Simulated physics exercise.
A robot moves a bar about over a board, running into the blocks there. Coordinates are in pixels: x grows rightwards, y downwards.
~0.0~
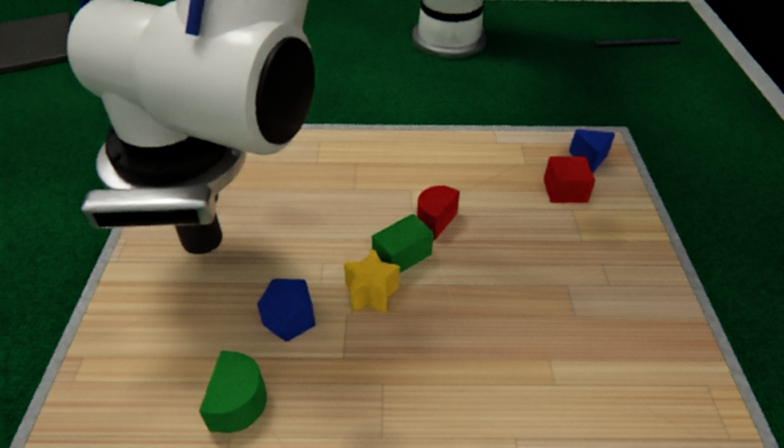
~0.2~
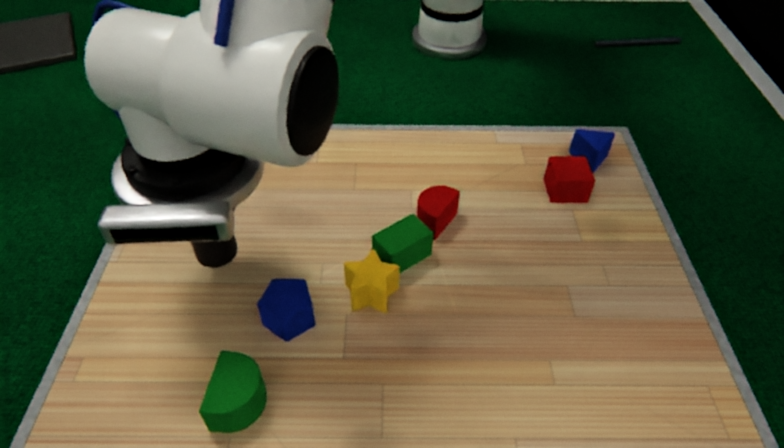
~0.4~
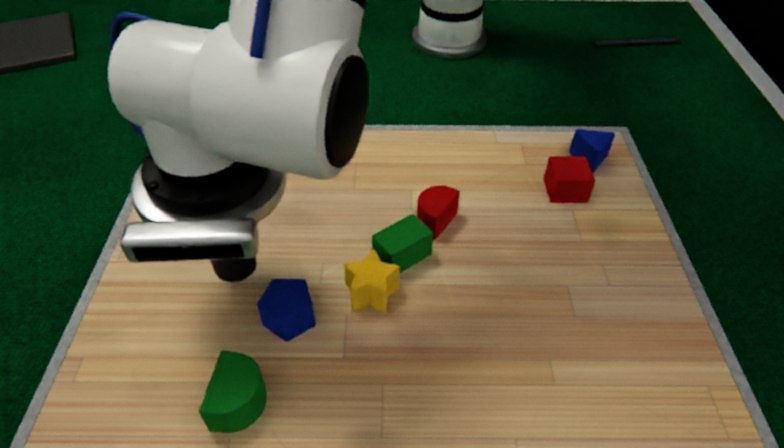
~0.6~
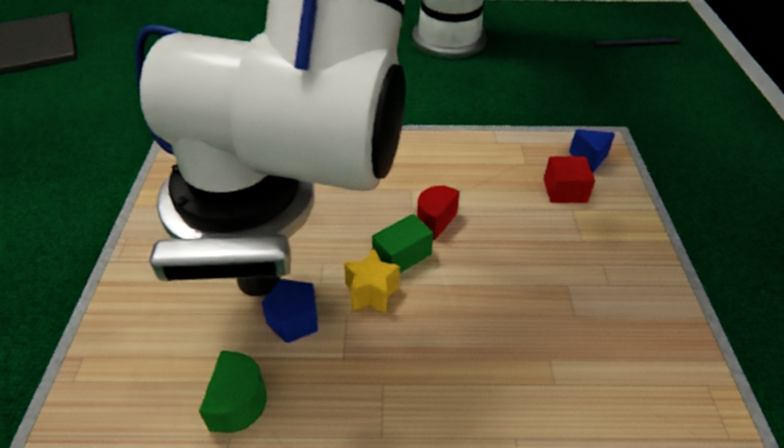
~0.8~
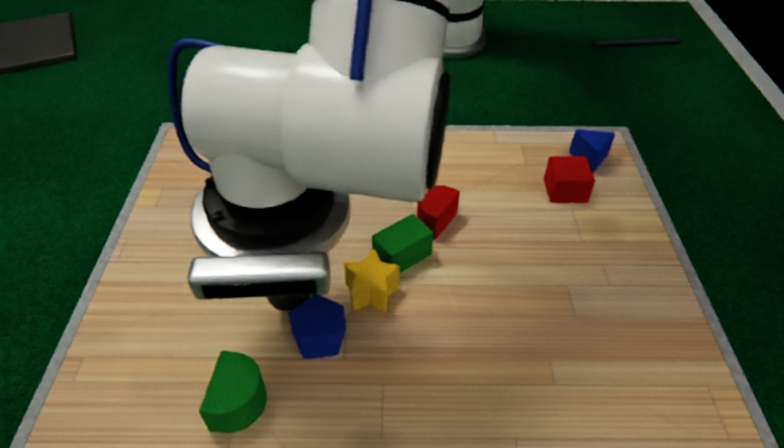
A white robot arm moved its dark bar right and toward the viewer across a wooden board, then bumped the blue pentagon and pushed it the same way, while the other colored blocks stayed still.
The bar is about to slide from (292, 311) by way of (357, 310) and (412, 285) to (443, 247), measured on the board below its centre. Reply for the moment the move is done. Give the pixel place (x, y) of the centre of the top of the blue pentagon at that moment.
It should be at about (343, 328).
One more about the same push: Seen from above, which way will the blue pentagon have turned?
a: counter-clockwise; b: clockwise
Answer: B.
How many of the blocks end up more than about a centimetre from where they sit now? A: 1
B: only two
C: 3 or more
Letter C.
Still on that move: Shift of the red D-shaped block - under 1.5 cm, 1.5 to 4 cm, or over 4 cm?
The displacement of the red D-shaped block is above 4 cm.
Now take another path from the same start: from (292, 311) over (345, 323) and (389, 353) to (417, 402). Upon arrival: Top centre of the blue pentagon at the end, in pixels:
Expect it around (368, 396).
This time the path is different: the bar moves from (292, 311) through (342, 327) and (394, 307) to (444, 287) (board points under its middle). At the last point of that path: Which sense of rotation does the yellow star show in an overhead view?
It twists against the clock when seen from above.
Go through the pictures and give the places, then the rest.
Bar tip (203, 241); block tops, blue pentagon (286, 296); yellow star (371, 271); green rectangular block (403, 233); red D-shaped block (437, 198), in the first picture.
Bar (218, 254); blocks unchanged, in the second picture.
Bar (236, 267); blocks unchanged, in the third picture.
Bar (260, 281); blue pentagon (290, 298), in the fourth picture.
Bar (289, 295); blue pentagon (316, 316); yellow star (371, 271); green rectangular block (403, 233); red D-shaped block (437, 198), in the fifth picture.
What follows on the original path. One third of the way, bar (357, 293); blue pentagon (343, 328), turned 40° clockwise; yellow star (390, 268), turned 25° anticlockwise.
Two thirds of the way, bar (414, 268); blue pentagon (343, 328), turned 40° clockwise; yellow star (442, 240), turned 35° anticlockwise; green rectangular block (436, 206), turned 25° anticlockwise; red D-shaped block (452, 176), turned 10° anticlockwise.
At the end, bar (445, 230); blue pentagon (343, 328), turned 40° clockwise; yellow star (477, 212), turned 15° anticlockwise; green rectangular block (466, 178), turned 55° anticlockwise; red D-shaped block (458, 148), turned 40° anticlockwise.
